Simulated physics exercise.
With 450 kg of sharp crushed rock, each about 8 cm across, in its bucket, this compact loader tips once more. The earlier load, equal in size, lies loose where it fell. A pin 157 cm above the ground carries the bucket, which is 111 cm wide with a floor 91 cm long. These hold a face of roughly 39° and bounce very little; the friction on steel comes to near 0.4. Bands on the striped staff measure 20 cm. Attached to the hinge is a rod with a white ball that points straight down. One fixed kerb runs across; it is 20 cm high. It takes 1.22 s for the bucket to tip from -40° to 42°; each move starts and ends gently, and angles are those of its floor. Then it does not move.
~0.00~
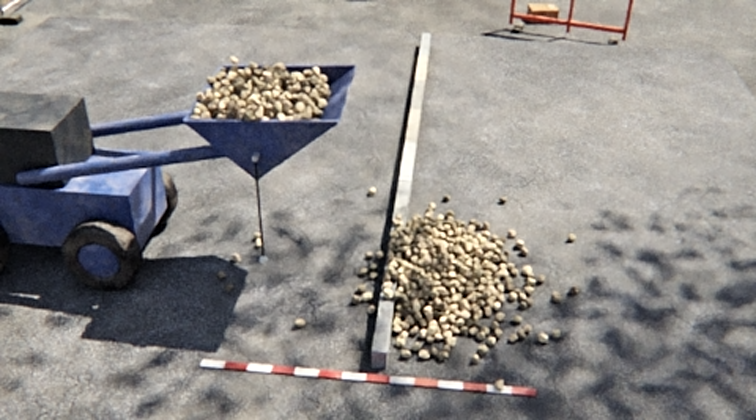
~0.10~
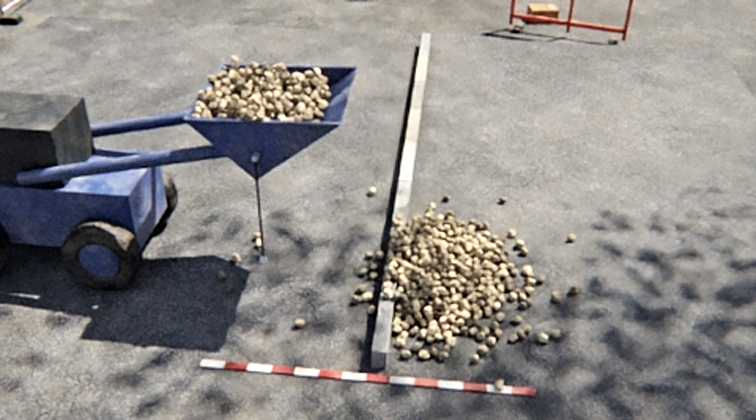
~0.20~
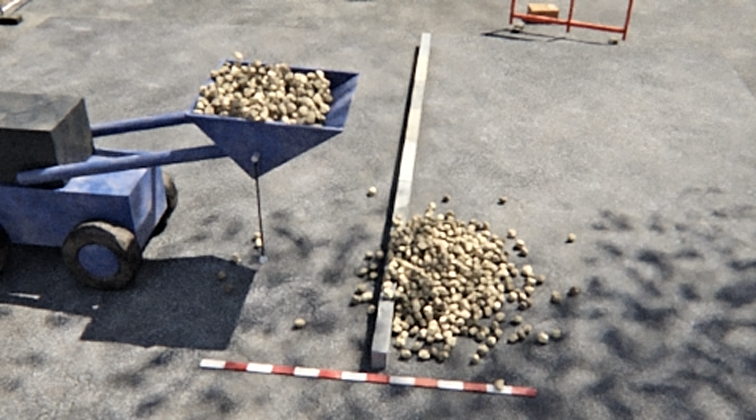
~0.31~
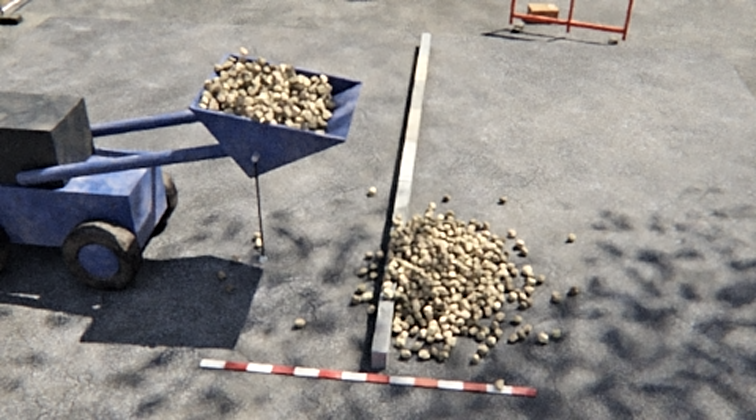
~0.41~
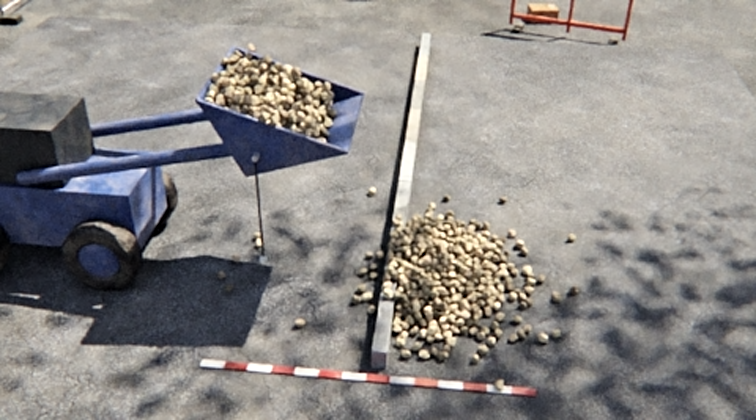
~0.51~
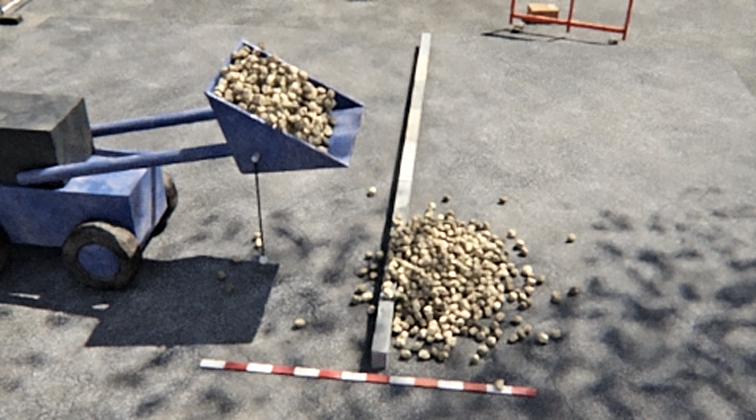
A blue loader's raised bucket, heaped with pale stones, slowly tilted down toward the right, and the stones shifted inside it, while a loose pile of similar stones lay still beside a long kerb.
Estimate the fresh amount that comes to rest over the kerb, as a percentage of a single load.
About 8 per cent of a load.
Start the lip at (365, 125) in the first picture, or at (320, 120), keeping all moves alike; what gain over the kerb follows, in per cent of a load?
35 % and 0 %.
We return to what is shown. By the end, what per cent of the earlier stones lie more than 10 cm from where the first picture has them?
0 %.
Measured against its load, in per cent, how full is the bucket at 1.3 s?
Estimate: 50 % remaining inside, roughly.
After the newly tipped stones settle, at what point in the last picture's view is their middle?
They end up centred around (365, 262).
After 0.9 s the floor is at 30°; in per cent of one load, 98 in the bucket, 7 on this side of the kerb, 95 over the kerb; the foremost stones are at (551, 290).
After 1.3 s the floor is at 42°; in per cent of one load, 51 in the bucket, 55 on this side of the kerb, 95 over the kerb; the foremost stones are at (551, 290).
After 1.7 s the floor is at 42°; in per cent of one load, 9 in the bucket, 93 on this side of the kerb, 99 over the kerb; the foremost stones are at (551, 290).
After 4.4 s the floor is at 42°; in per cent of one load, 0 in the bucket, 98 on this side of the kerb, 103 over the kerb; the foremost stones are at (551, 290). Net gain over the kerb, 8.
